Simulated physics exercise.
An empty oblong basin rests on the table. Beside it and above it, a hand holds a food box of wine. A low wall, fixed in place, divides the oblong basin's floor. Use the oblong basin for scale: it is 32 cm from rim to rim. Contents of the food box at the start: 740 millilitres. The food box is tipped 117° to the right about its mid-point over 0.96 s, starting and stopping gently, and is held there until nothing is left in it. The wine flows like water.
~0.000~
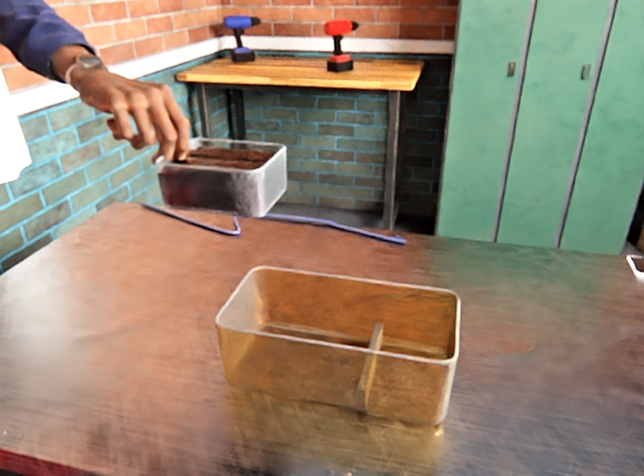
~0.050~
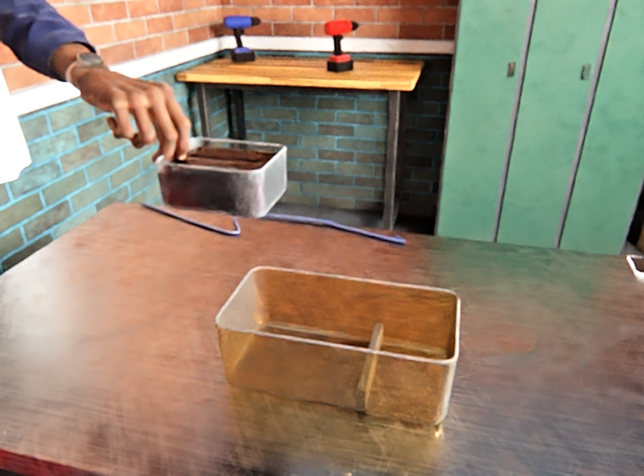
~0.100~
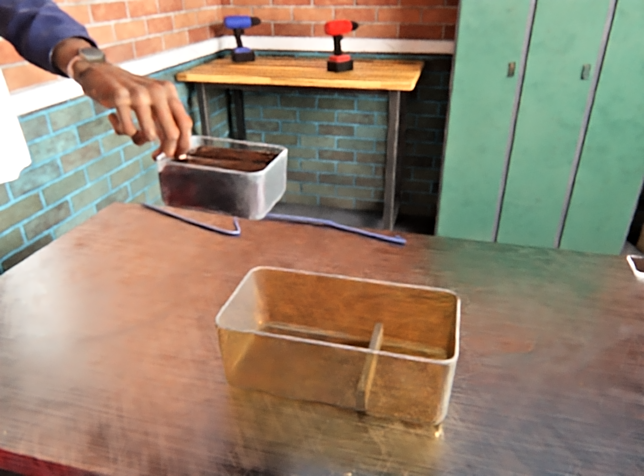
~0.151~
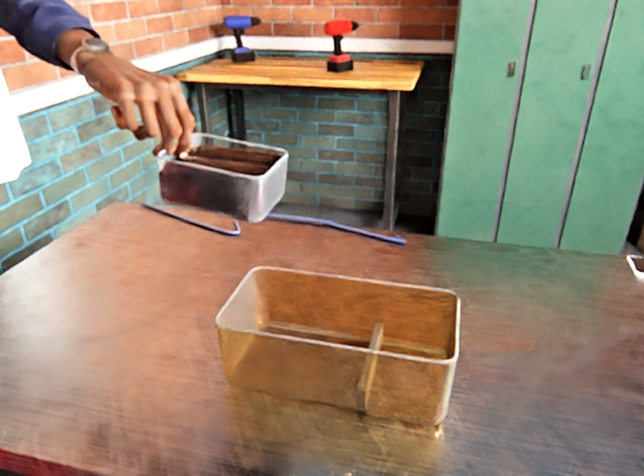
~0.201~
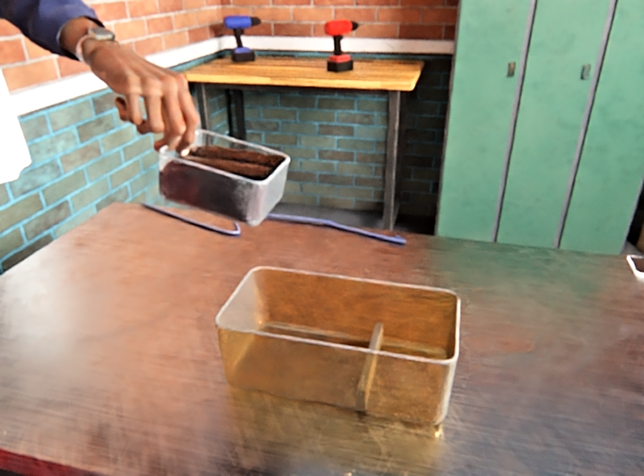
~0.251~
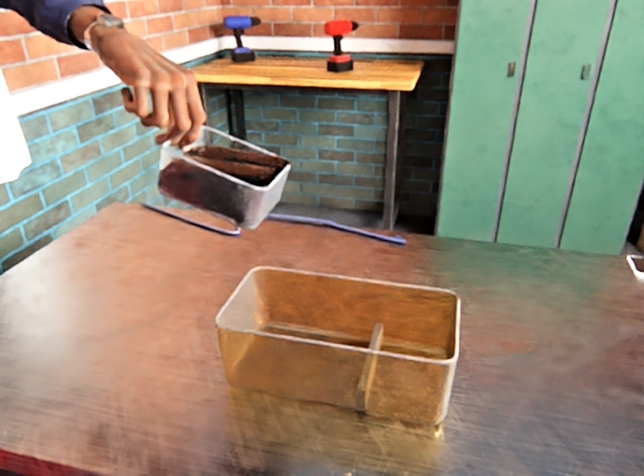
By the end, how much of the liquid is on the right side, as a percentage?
Around 11 percent.
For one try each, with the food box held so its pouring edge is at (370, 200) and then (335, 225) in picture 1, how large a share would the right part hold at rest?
Result: 65 per cent, then 50 per cent.
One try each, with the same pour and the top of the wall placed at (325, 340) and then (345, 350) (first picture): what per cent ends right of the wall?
Respectively close to 60 and 35 %.
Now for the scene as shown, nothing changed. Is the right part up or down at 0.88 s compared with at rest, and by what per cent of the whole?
Change: Increase, about 4.
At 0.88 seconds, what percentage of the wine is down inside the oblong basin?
That comes to about 88 percent.
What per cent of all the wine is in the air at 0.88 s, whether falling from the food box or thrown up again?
8 per cent or so.
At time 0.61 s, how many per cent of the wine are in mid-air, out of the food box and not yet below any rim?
I'd say close to 52 per cent.
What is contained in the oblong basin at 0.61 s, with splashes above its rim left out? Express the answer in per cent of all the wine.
26 %, give or take.
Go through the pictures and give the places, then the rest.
Tilt 0°; pouring edge (274, 159); surface from (178, 155) to (275, 163); the oblong basin's rim runs from (235, 294) to (457, 326); the wall's top is at (371, 354), in the first picture.
Tilt 1°; pouring edge (274, 160); surface from (179, 156) to (275, 164), in the second picture.
Tilt 3°; pouring edge (275, 162); surface from (179, 155) to (275, 165), in the third picture.
Tilt 7°; pouring edge (276, 166); surface from (179, 155) to (277, 166), in the fourth picture.
Tilt 12°; pouring edge (278, 171); surface from (180, 155) to (279, 167), in the fifth picture.
Tilt 19°; pouring edge (279, 177); surface from (180, 155) to (281, 172); 2 per cent is over the edge, in the sixth picture.
By 0.61 s the tilt is 83° and 22 per cent is still to pour, 26 is left of the wall and 0 right of it.
By 0.88 s the tilt is 115° and 2 per cent is still to pour, 80 is left of the wall and 7 right of it.
By 1.16 s the tilt is 117° and 0 per cent is still to pour, 86 is left of the wall and 10 right of it.
By 1.46 s the tilt is 117° and 0 per cent is still to pour, 85 is left of the wall and 11 right of it.
At rest 85 per cent lies left of the wall, 11 right of it and 4 outside.
